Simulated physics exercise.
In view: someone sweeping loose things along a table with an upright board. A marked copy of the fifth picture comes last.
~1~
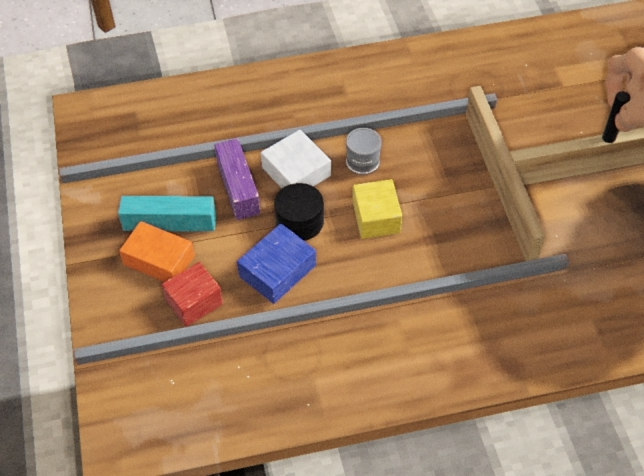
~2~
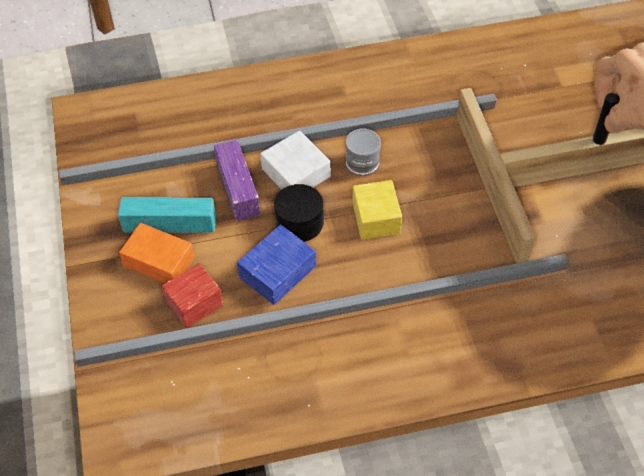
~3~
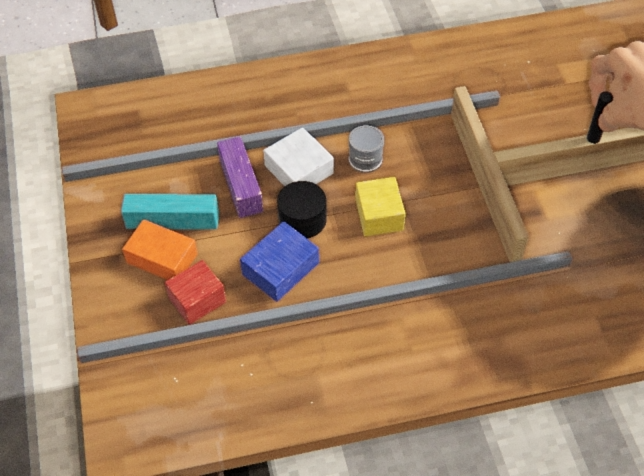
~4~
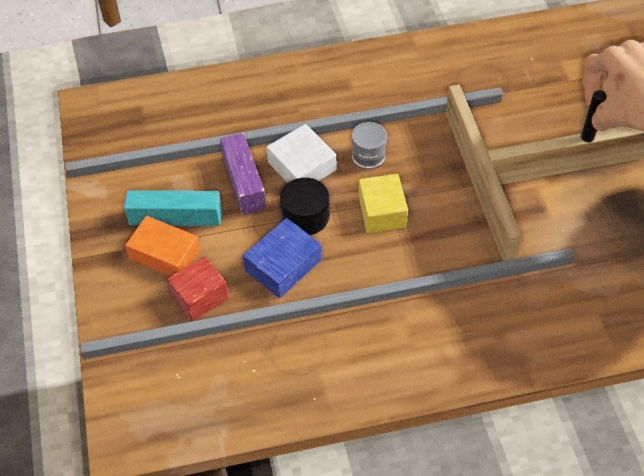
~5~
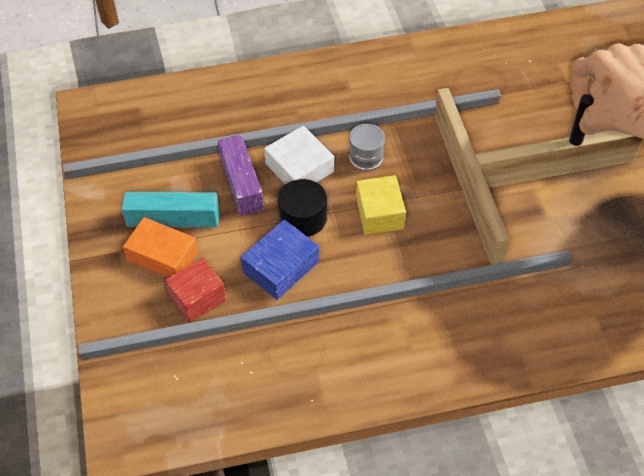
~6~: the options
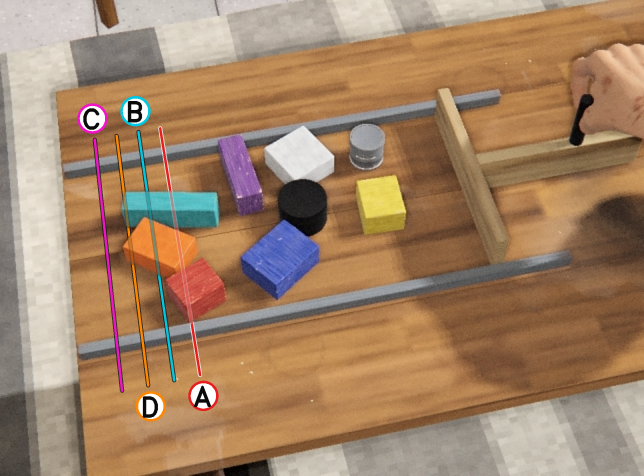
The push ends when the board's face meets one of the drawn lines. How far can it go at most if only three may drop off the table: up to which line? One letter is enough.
No farther than B.
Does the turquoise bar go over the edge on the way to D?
Yes.
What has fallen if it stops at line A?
The turquoise bar.
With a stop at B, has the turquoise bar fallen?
Yes.
On the marked copy, A at (178, 241); B at (155, 245); C at (107, 254); D at (131, 249).
Following B. Soon after the start, board (359, 180); white block (280, 165); grey tin (323, 161).
Later, board (245, 201); turquoise bar (74, 207); purple bar (133, 190).
In the end, board (154, 217); purple bar over the edge; turquoise bar over the edge; two fallen.
As for the rest, A is within the limit but short; C drops six; D drops five.
